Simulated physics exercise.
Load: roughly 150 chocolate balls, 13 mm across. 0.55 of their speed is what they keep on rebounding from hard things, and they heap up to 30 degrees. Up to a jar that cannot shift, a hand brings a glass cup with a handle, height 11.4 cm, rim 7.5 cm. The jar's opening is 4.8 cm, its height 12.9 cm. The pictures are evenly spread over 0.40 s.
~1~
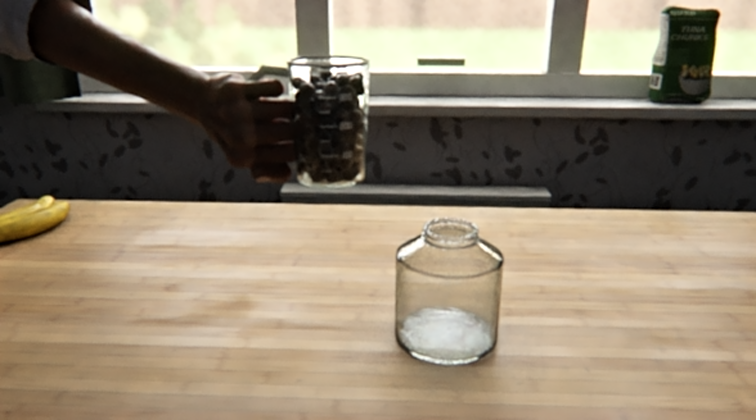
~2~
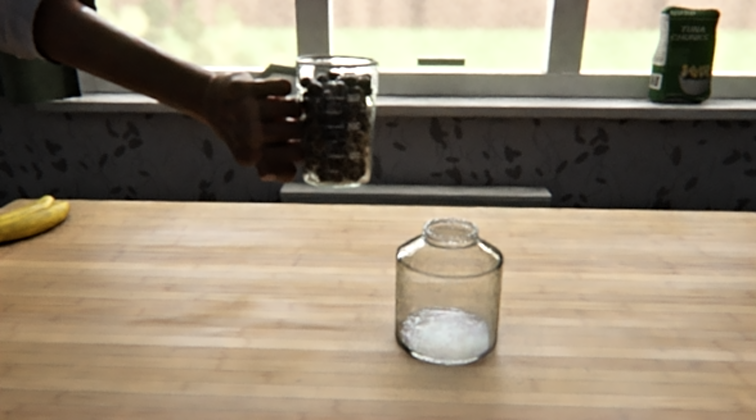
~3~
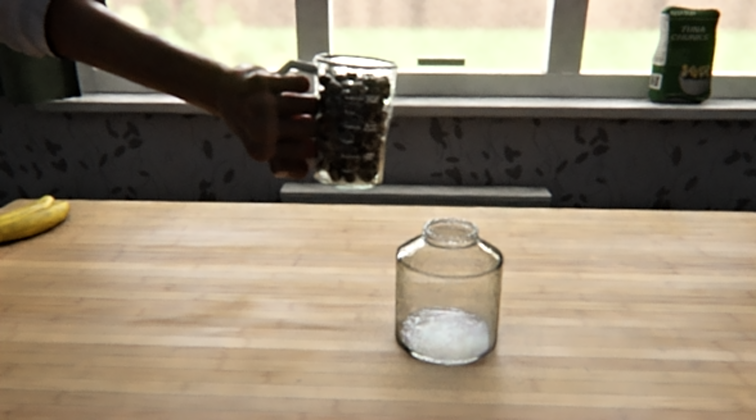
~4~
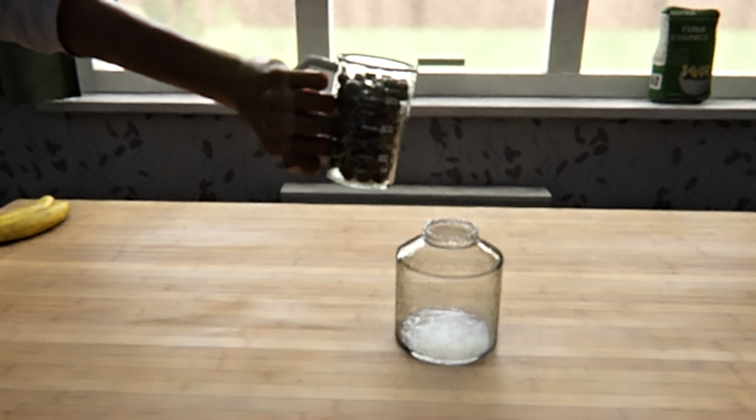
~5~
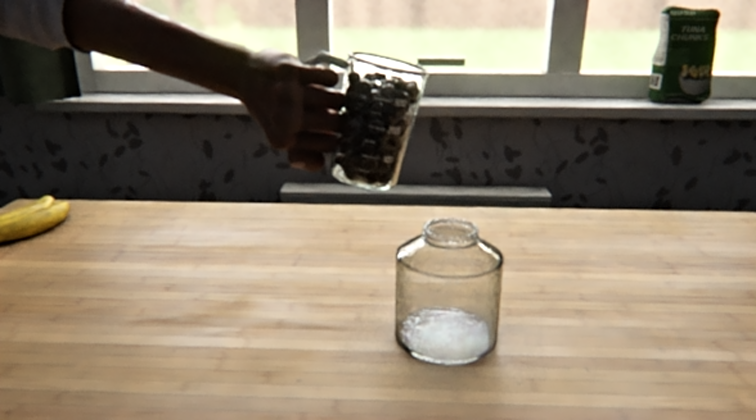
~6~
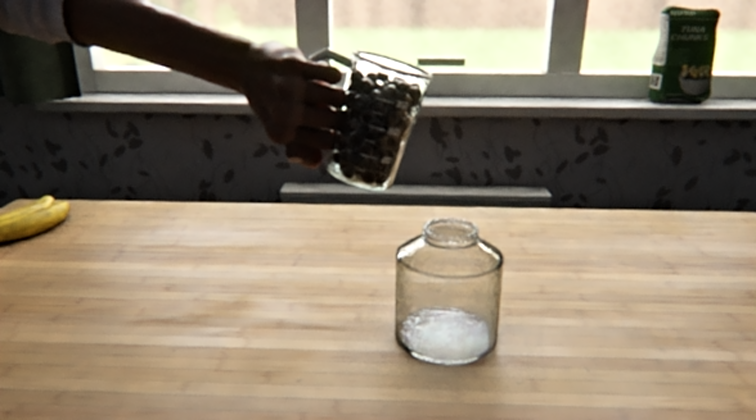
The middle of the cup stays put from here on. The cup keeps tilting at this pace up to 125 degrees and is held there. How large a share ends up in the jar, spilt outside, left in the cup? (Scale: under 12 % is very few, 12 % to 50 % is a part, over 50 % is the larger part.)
Jar the larger part, spilt a part, still above very few.
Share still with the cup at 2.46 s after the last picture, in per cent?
Close to 0 per cent of the load, I'd guess.
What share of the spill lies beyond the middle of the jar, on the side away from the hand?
Some 80 per cent.
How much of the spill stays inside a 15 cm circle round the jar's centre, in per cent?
About 10 per cent.
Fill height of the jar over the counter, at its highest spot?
4.5 cm.
Then, 1.04 s after the last picture, tilt 67 degrees; the cup holds 100 %, the jar 0 %.
Then, 1.73 s after the last picture, tilt 100 degrees; the cup holds 85 %, the jar 5 %.
Then, 2.46 s after the last picture, tilt 125 degrees; the cup holds 0 %, the jar 75 %.
In the end, jar 75 %, spilt 25 %, still above 0 %.
